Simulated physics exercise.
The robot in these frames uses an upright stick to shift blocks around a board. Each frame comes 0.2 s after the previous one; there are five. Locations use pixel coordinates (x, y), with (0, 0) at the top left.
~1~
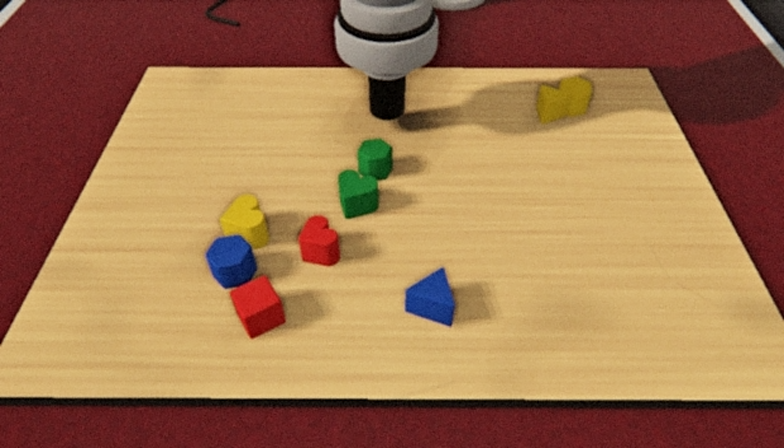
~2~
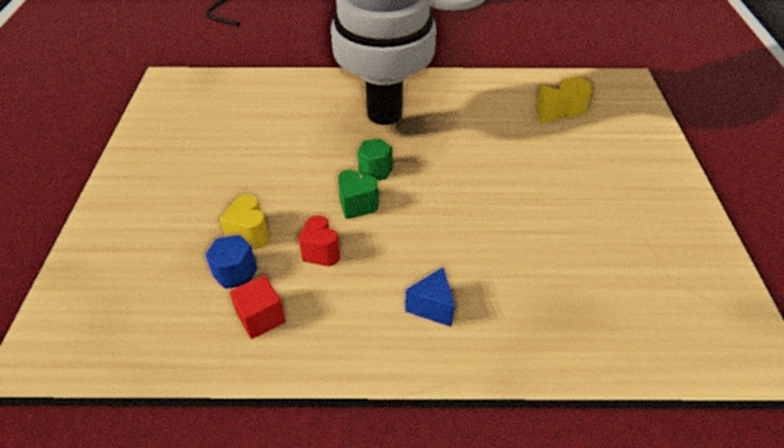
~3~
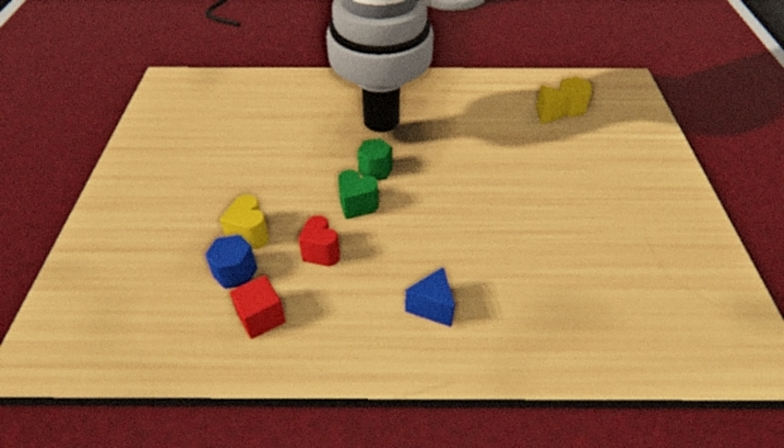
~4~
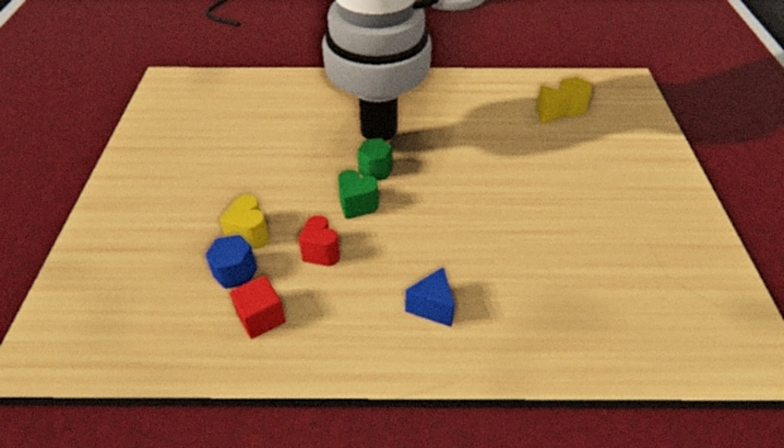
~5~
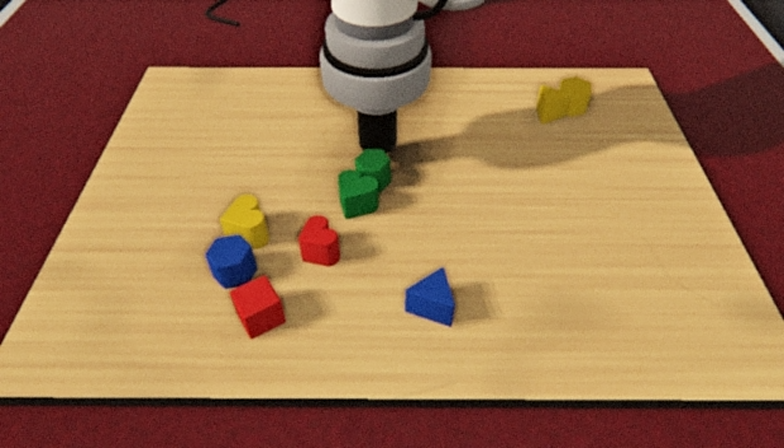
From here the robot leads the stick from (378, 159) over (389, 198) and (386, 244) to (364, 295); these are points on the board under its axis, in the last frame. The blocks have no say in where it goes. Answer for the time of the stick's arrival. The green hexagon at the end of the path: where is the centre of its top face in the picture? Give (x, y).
The point I'd pick in the picture is (321, 266).
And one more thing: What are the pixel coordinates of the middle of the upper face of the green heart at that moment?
At the end it should sit near (332, 215).
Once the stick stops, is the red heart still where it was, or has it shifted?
It travels a centimetre or more.
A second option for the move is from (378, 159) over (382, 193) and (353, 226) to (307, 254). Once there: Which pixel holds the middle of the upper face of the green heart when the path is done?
So, by the moment the path ends, you'll find the top centre of the green heart at (266, 257).
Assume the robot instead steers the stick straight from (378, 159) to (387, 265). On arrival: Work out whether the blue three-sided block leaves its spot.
Here's my answer: The blue three-sided block remains in position.
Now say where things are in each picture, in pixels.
In the first picture, lower end of the stick (387, 111), tops of blocks, red heart (318, 230), green heart (356, 183), green hexagon (375, 148), blue three-sided block (434, 286).
In the second picture, stick (385, 116), blocks as before.
In the third picture, stick (382, 123), blocks as before.
In the fourth picture, stick (379, 132), blocks as before.
In the fifth picture, stick (378, 144), red heart (318, 230), green heart (356, 183), green hexagon (373, 159), blue three-sided block (434, 286).
The first path, step by step. One third of the way, stick (389, 184); green heart (341, 206), turned 50° clockwise; green hexagon (373, 201), turned 35° clockwise.
Two thirds of the way, stick (385, 231); red heart (307, 235); green heart (332, 215), turned 100° clockwise; green hexagon (352, 241), turned 105° clockwise.
At the end, stick (363, 282); red heart (307, 235); green heart (332, 215), turned 100° clockwise; green hexagon (321, 266), turned 165° clockwise; blue three-sided block not moved.
